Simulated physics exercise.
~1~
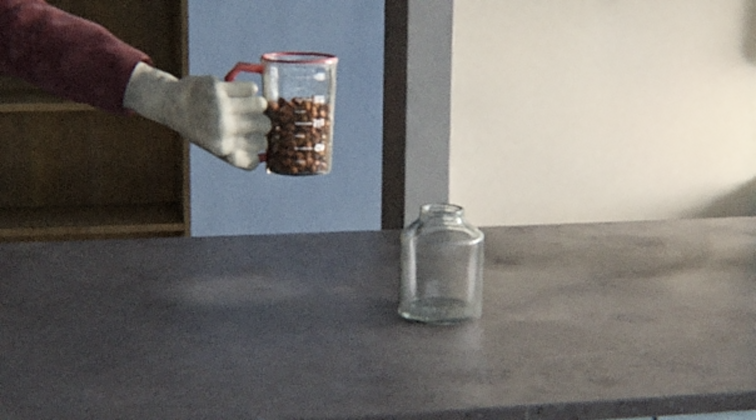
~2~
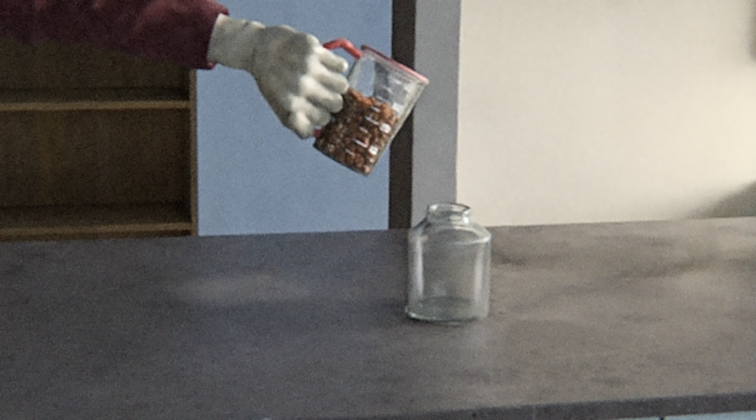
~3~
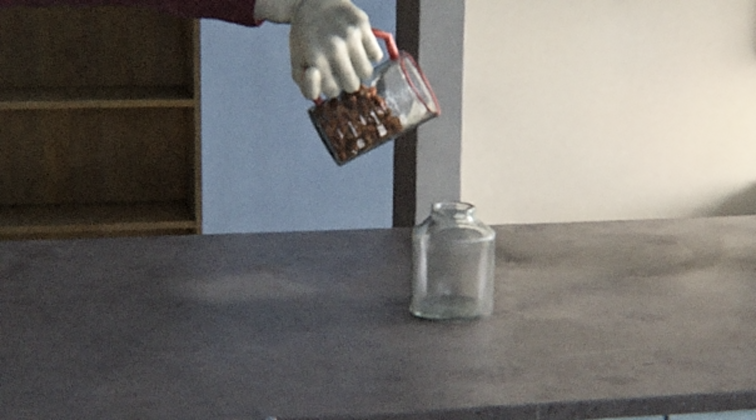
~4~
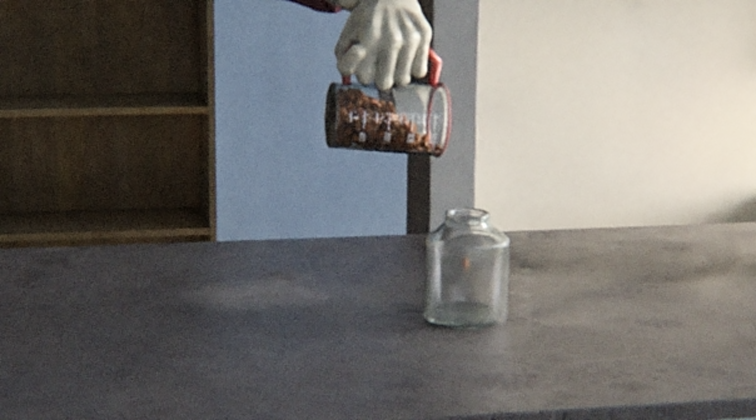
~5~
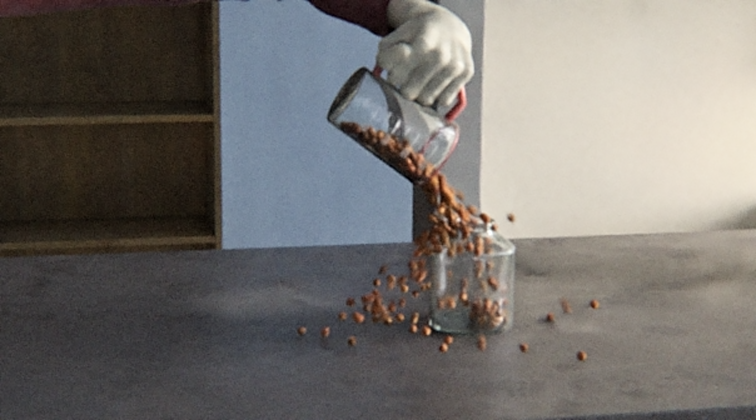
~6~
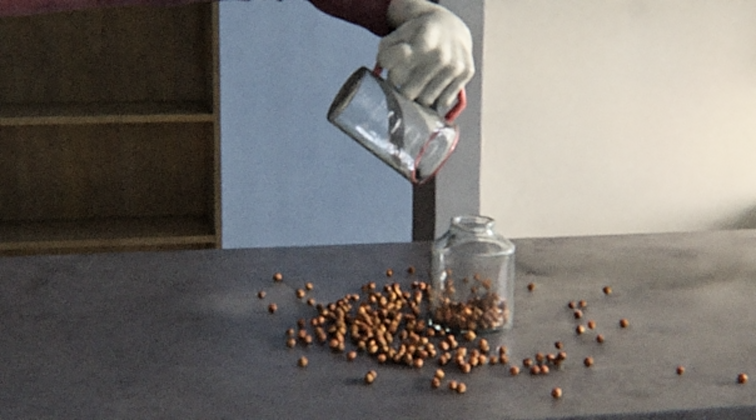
On a dark grey tabletop, a pale hand in a maroon sleeve carries a clear cup of small brown balls rightward and tips it above a glass jar; the balls pour out, some landing inside but most scattering across the table, leaving the tilted cup empty.
